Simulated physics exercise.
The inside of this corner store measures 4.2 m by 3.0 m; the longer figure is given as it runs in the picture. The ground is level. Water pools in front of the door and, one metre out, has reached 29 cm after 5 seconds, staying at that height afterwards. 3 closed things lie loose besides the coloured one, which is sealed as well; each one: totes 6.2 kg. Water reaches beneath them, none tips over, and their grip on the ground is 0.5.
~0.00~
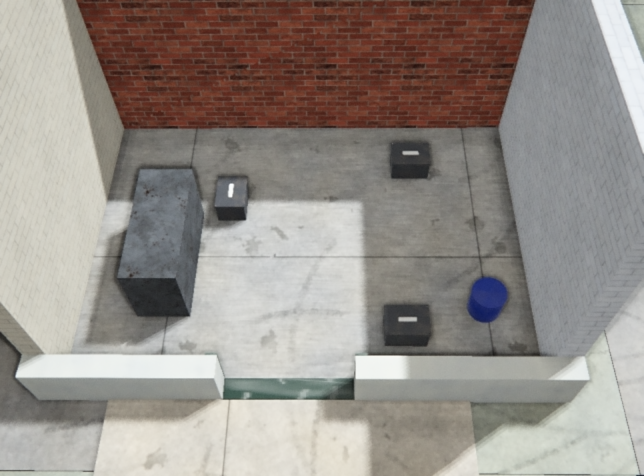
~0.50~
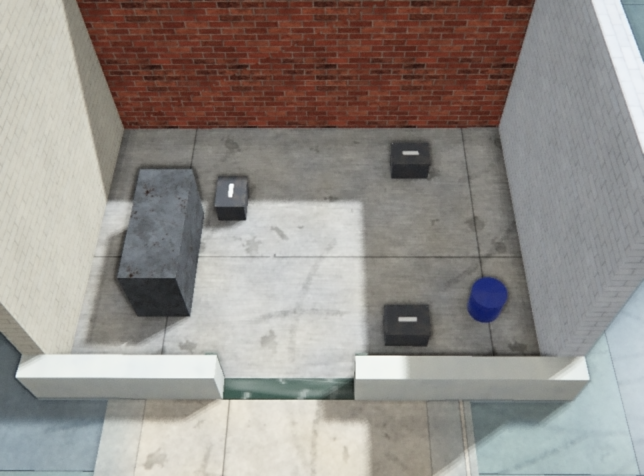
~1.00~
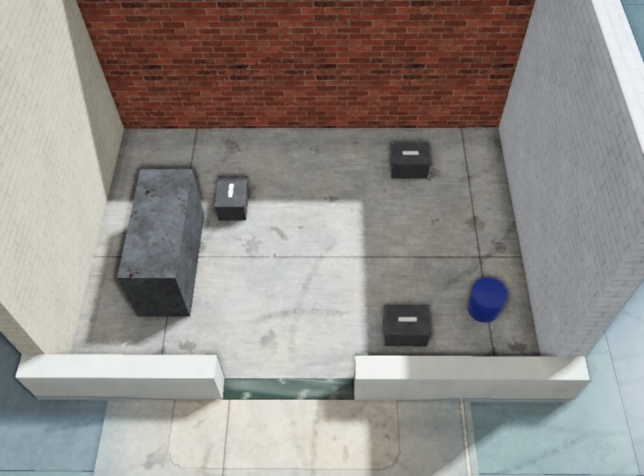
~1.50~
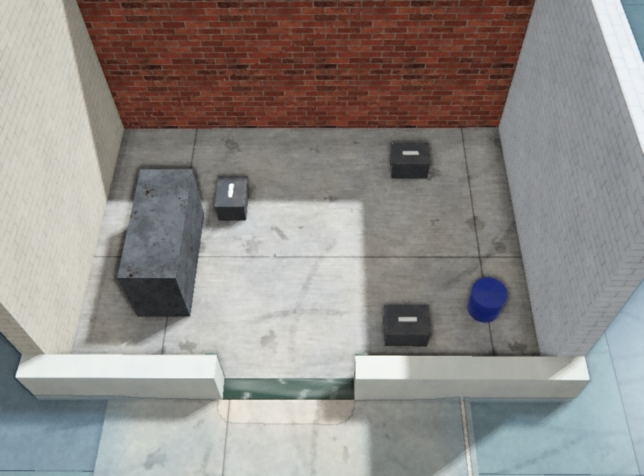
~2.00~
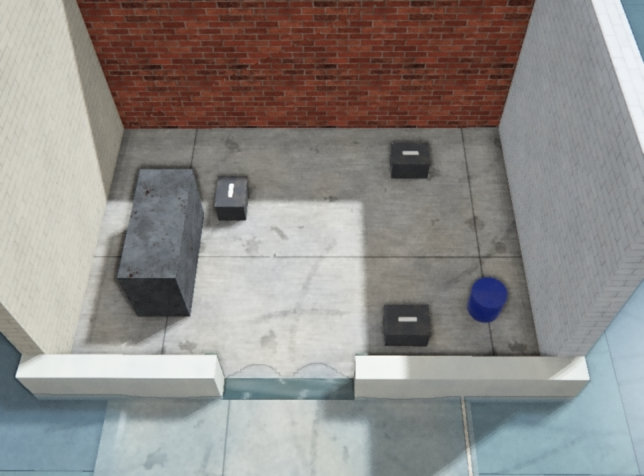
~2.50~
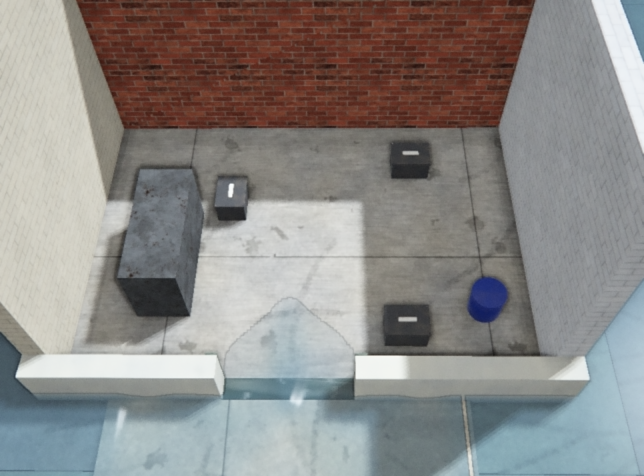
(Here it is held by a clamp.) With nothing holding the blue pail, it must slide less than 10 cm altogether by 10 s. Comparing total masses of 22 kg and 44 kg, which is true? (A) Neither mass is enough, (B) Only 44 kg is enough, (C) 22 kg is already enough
Answer: C.
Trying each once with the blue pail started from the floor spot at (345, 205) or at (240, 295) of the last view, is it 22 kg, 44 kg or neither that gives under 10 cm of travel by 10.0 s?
The first try gives success with both; the second gives success with heavier only.
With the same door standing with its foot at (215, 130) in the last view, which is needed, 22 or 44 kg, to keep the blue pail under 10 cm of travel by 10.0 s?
Under that setup, the heavy option is needed.
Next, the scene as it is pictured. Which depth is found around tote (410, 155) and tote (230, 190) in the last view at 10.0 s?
Roughly 10 and 13 cm.
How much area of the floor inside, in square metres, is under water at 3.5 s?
I'd put it close to 3.5 m2.
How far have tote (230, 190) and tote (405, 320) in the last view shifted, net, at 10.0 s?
They've ended up 140 cm and 50 cm away, in that order.
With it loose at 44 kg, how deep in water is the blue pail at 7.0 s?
About 0 cm.
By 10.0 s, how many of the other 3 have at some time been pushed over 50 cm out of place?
Result: 2.
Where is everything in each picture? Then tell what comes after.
In the first picture, the blue pail at (490, 293), on the bottom; 0.0 m2 under water; 0 of 4 have shifted.
In the second picture, the blue pail at (490, 293), on the bottom; water covers 0.0 m2; 0 of 4 have shifted.
In the third picture, the blue pail at (490, 293), on the bottom; water covers 0.0 m2; 0 of 4 have shifted.
In the fourth picture, the blue pail at (490, 293) rests on the ground; water covers 0.0 m2; 0 of 4 have shifted.
In the fifth picture, the blue pail at (490, 293), on the bottom; water covers 0.1 m2; 0 of 4 have shifted.
In the sixth picture, the blue pail at (490, 293), on the bottom; water covers 0.6 m2; 0 of 4 have shifted.
After 3.5 s the blue pail would be 0 cm from its start with 22 kg and 0 cm from its start with 44 kg; 0 cm of water round it then.
After 4.5 s the blue pail would be 0 cm from its start with 22 kg and 0 cm from its start with 44 kg; 0 cm of water round it then.
After 7.0 s the blue pail would be 0 cm from its start with 22 kg and 0 cm from its start with 44 kg; 0 cm of water round it then.
After 10.0 s the blue pail would be 1 cm from its start with 22 kg and 0 cm from its start with 44 kg; 10 cm of water round it then.
